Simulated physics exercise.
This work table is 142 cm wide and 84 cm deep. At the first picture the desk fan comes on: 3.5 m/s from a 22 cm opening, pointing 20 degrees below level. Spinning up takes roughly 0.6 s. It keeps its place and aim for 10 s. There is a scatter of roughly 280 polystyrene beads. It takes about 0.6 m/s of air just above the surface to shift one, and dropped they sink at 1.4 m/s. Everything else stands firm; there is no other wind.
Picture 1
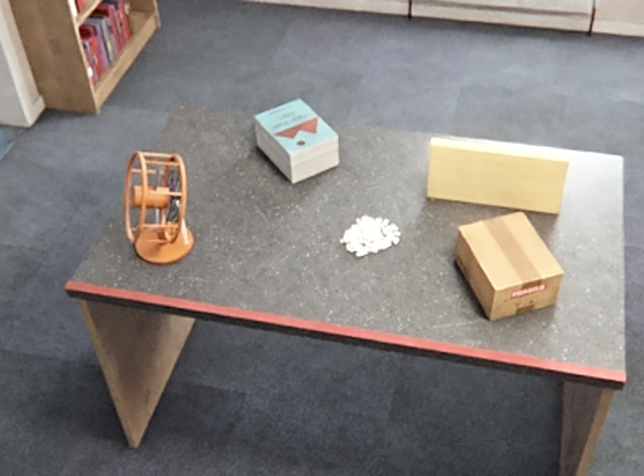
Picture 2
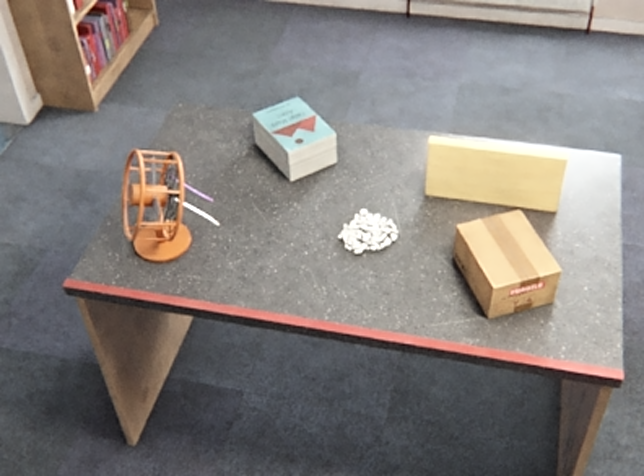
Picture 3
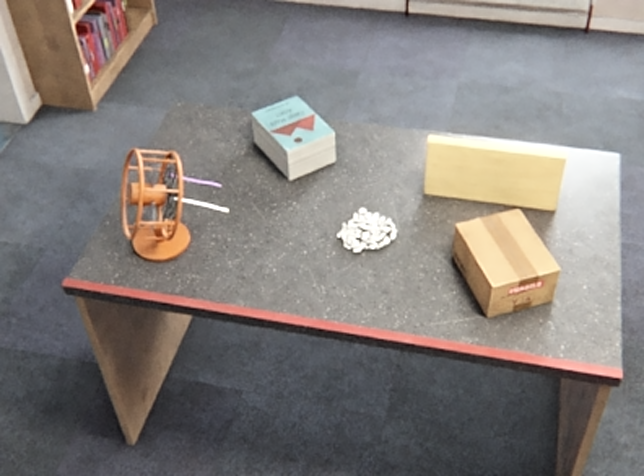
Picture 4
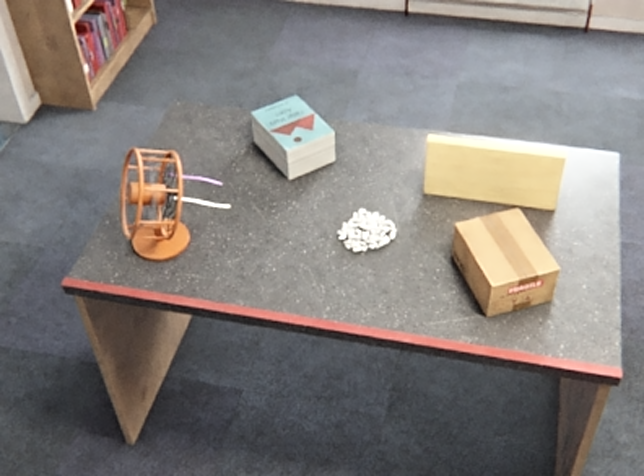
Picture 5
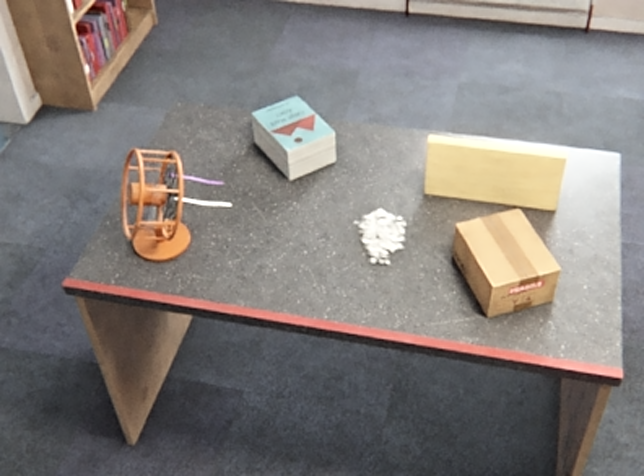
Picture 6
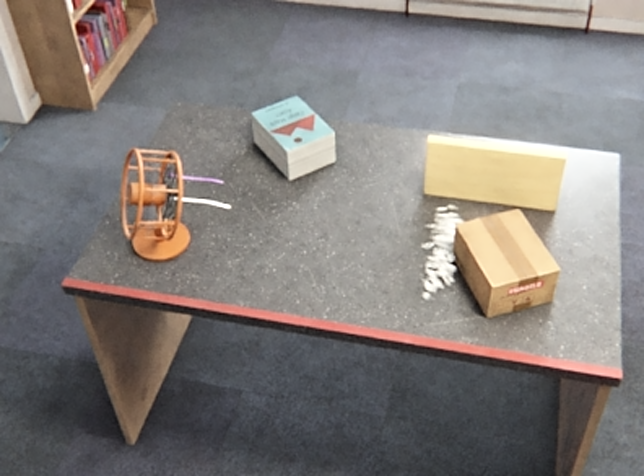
On a speckled grey table, an orange fan's ribbons lift and stream out, then a pile of white bits slides right, spreading beside a box.
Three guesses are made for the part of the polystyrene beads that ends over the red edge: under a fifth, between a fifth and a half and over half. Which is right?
The share over the red edge is from a fifth to a half.
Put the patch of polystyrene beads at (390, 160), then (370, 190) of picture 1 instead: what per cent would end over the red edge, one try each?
In that order: 0 %, 0 %.
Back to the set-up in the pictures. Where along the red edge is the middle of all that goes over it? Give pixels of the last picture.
Around (506, 360).
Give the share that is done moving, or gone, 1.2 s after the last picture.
About 100 %.
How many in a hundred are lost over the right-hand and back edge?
About 60 % right-hand, 0 % back.
Then, 1.2 s after the last picture, 39 % are over the red edge; 97 % have settled or left.
Then, 2.4 s after the last picture, 39 % are over the red edge; 99 % have settled or left.
Then, 4.7 s after the last picture, 39 % are over the red edge; 99 % have settled or left.
Then, 9.2 s after the last picture, at the end, 39 % are over the red edge.
